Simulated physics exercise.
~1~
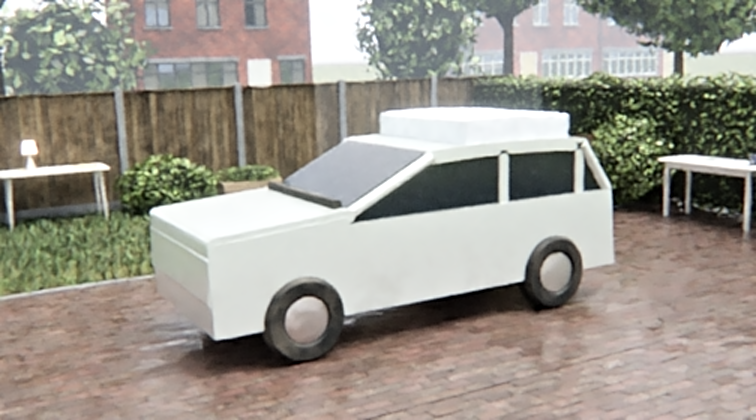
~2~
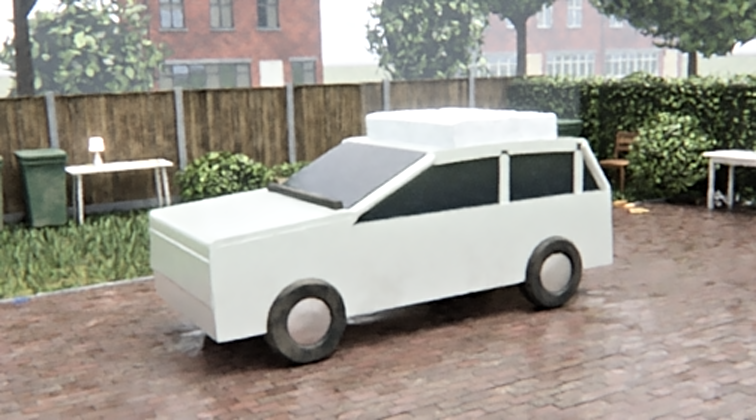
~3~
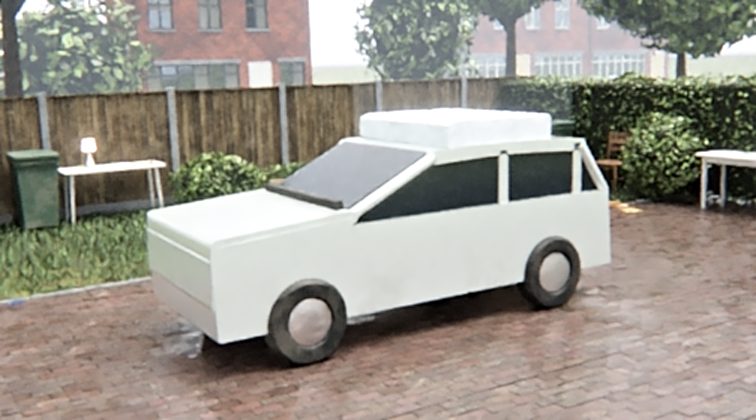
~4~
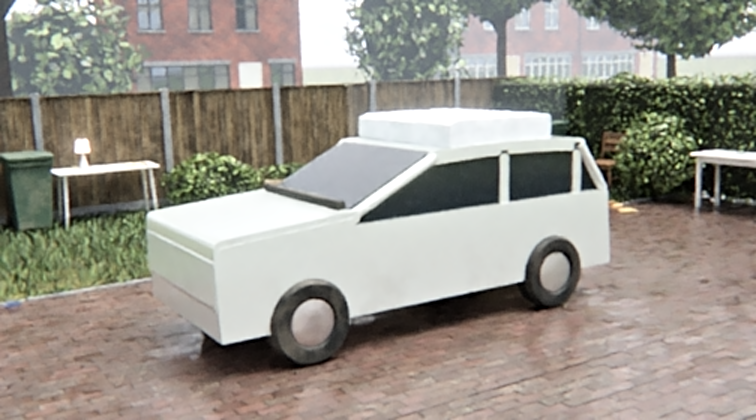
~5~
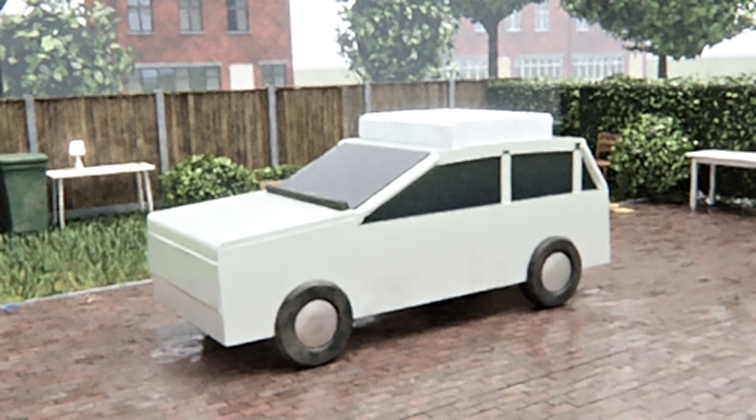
On a wet brick-paved yard, a pale boxy car braking to a halt, the thick snow slab staying on its roof.
